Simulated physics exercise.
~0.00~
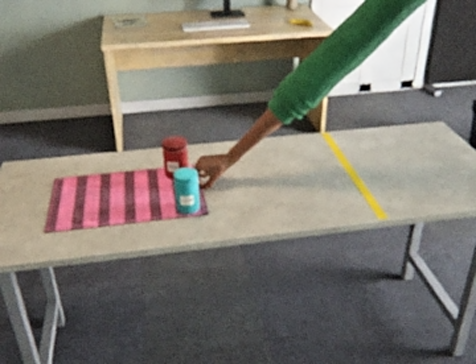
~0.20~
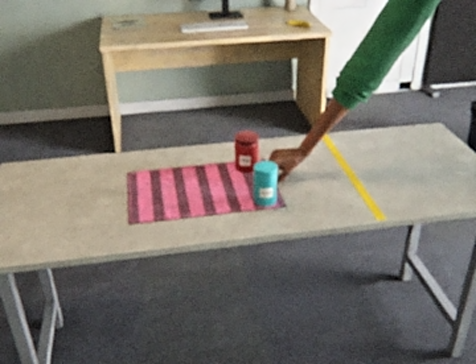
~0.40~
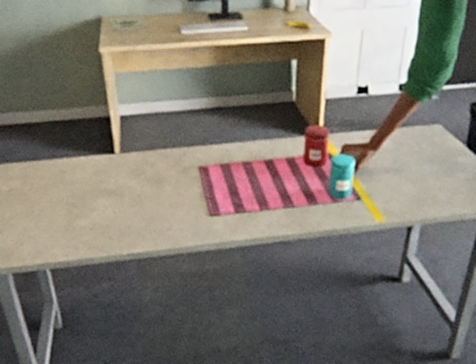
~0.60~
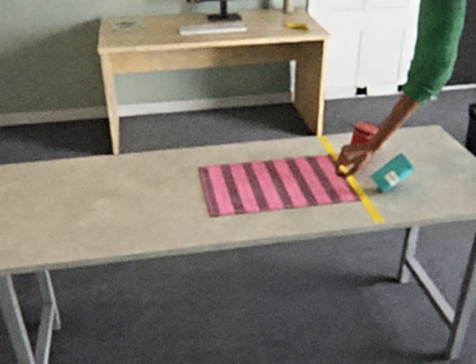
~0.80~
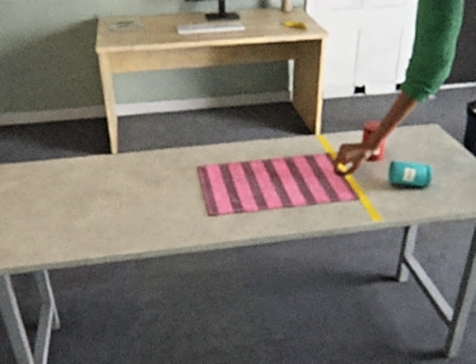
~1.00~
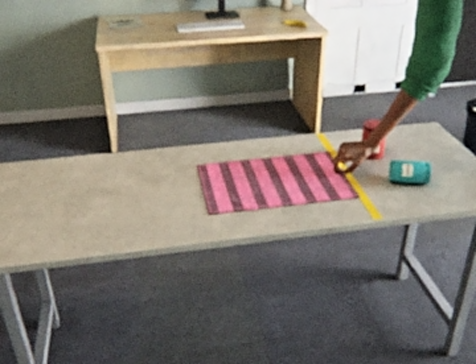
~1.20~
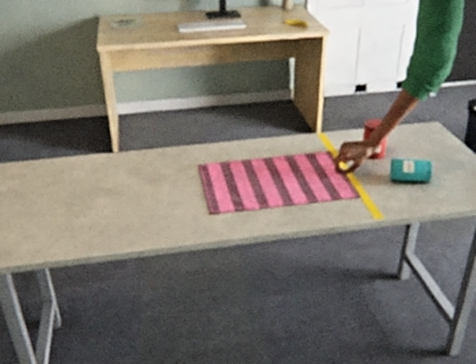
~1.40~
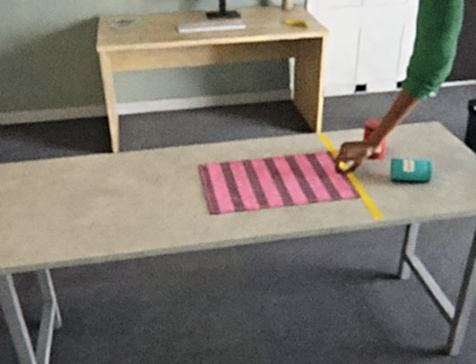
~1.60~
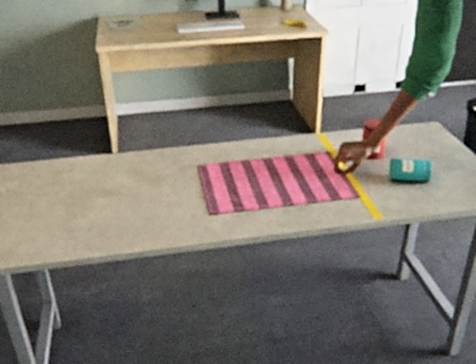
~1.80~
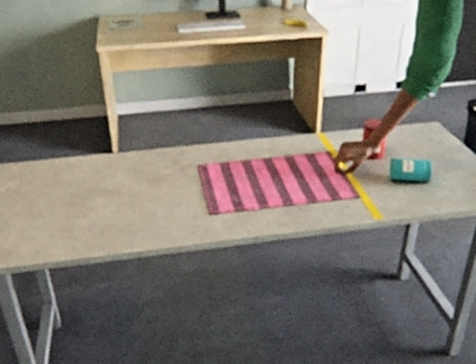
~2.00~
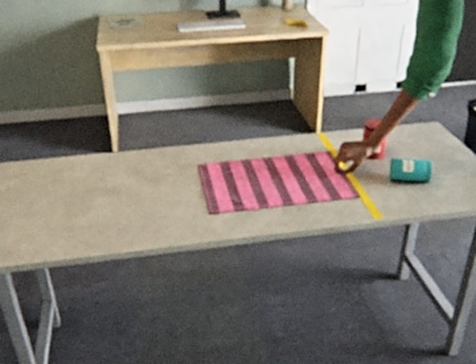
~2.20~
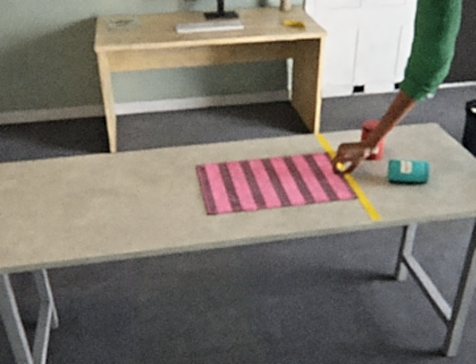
A hand pulls a striped pink cloth right until two jars slide off, the turquoise toppling.
